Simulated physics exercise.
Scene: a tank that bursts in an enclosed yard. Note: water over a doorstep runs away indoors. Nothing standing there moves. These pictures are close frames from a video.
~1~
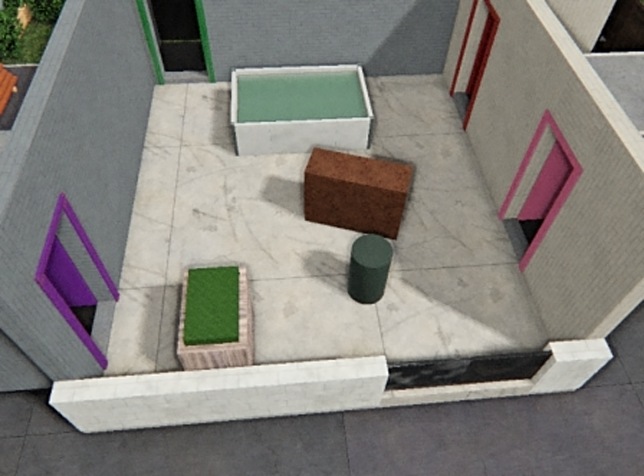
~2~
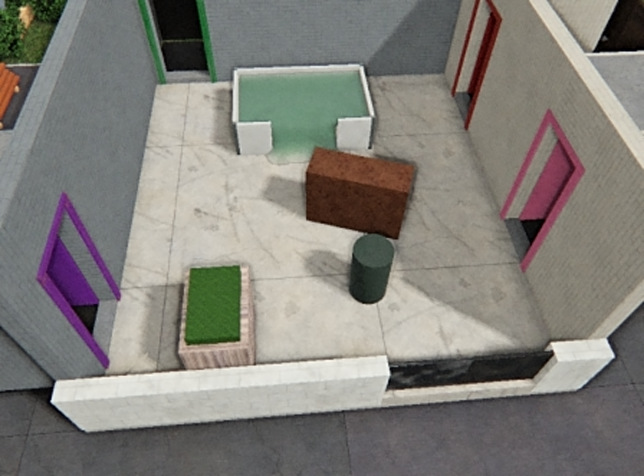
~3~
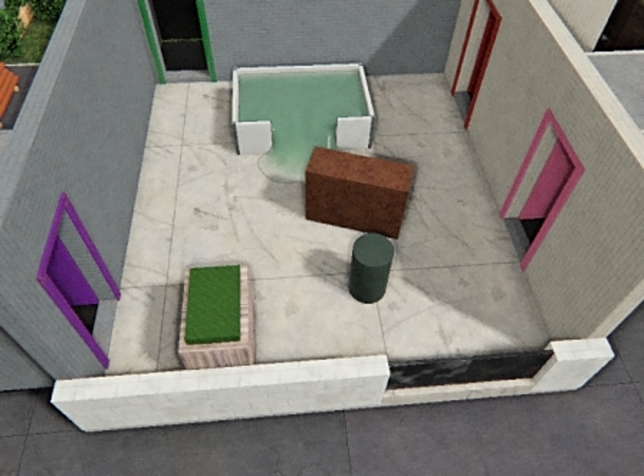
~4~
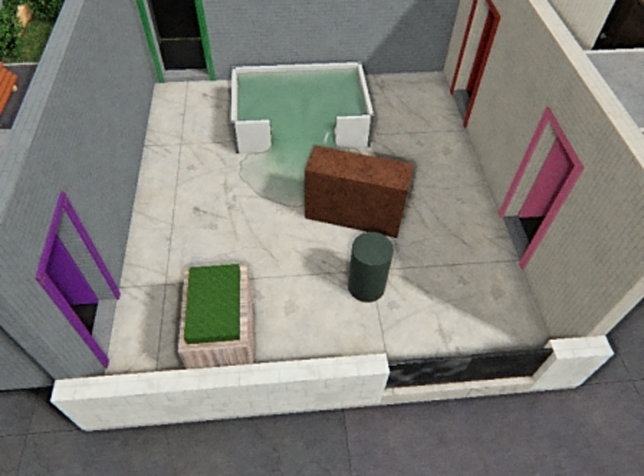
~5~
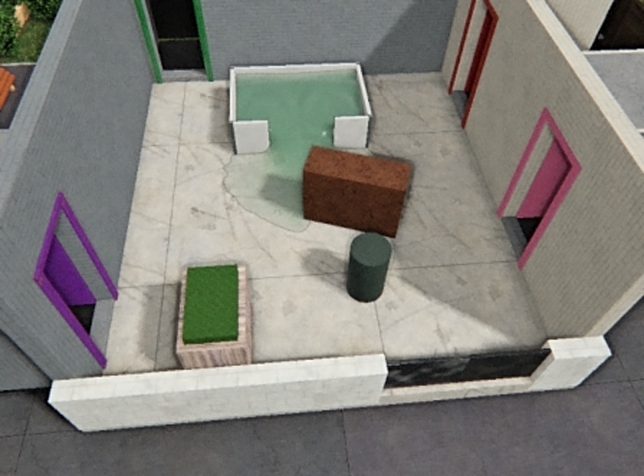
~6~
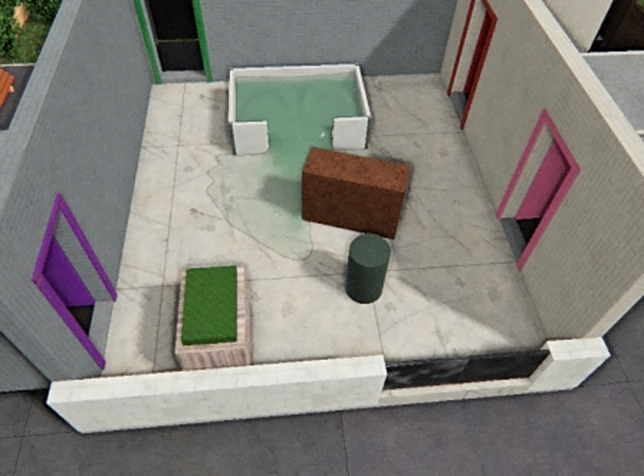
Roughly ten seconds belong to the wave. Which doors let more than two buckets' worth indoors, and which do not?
My prediction: I expect the green door to let through an acceptable amount. I expect the pink door to let through too much. I expect the red door to let through an acceptable amount. I expect the purple door to let through too much.
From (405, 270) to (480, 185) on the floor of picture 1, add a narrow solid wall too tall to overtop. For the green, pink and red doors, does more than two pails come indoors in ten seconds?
Log - green: Below the line; pink: Below the line; red: Below the line.
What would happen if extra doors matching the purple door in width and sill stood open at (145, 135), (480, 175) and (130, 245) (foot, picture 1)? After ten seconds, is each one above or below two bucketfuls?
In the listed order: Stays within it, tops the limit, tops the limit.
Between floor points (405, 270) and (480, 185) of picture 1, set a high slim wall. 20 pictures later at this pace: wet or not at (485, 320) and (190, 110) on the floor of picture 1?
Taking the points in order, the first is high and dry and the second is high and dry.
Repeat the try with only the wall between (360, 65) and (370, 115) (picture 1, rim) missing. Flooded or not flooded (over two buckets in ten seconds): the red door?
Check on red - it gets too much.
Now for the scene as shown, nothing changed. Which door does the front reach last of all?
The one in green.
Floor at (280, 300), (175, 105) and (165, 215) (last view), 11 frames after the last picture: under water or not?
As listed, the points end up soaked, high and dry and soaked.
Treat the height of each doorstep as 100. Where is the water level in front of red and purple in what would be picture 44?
Roughly 30 % and 190 %, respectively.
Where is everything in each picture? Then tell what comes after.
Still water in the open tank at (300, 97), in the first picture.
The front is at (271, 159), out from the gap at (305, 142), in the second picture.
Water pours out at (304, 143) and has run to (275, 177), in the third picture.
Water pours out at (303, 142) and has run to (286, 202), in the fourth picture.
Water pours out at (302, 142) and has run to (294, 227), in the fifth picture.
Water pours out at (301, 142) and has run to (291, 253), in the sixth picture.
A moment on, water covers 25 % of the floor; the green door not reached, the pink door not reached, the red door not reached, the purple door not reached.
Next, water covers 45 % of the floor; the green door not reached, the pink door under two buckets in, the red door not reached, the purple door under two buckets in.
Then, water covers 55 % of the floor; the green door not reached, the pink door over two buckets in, the red door wet at the sill, nothing in, the purple door far over two buckets in.
Later, water covers 80 % of the floor; the green door not reached, the pink door over two buckets in, the red door wet at the sill, nothing in, the purple door far over two buckets in.
In the end, water covers 95 % of the floor; the green door wet at the sill, nothing in, the pink door over two buckets in, the red door wet at the sill, nothing in, the purple door far over two buckets in.
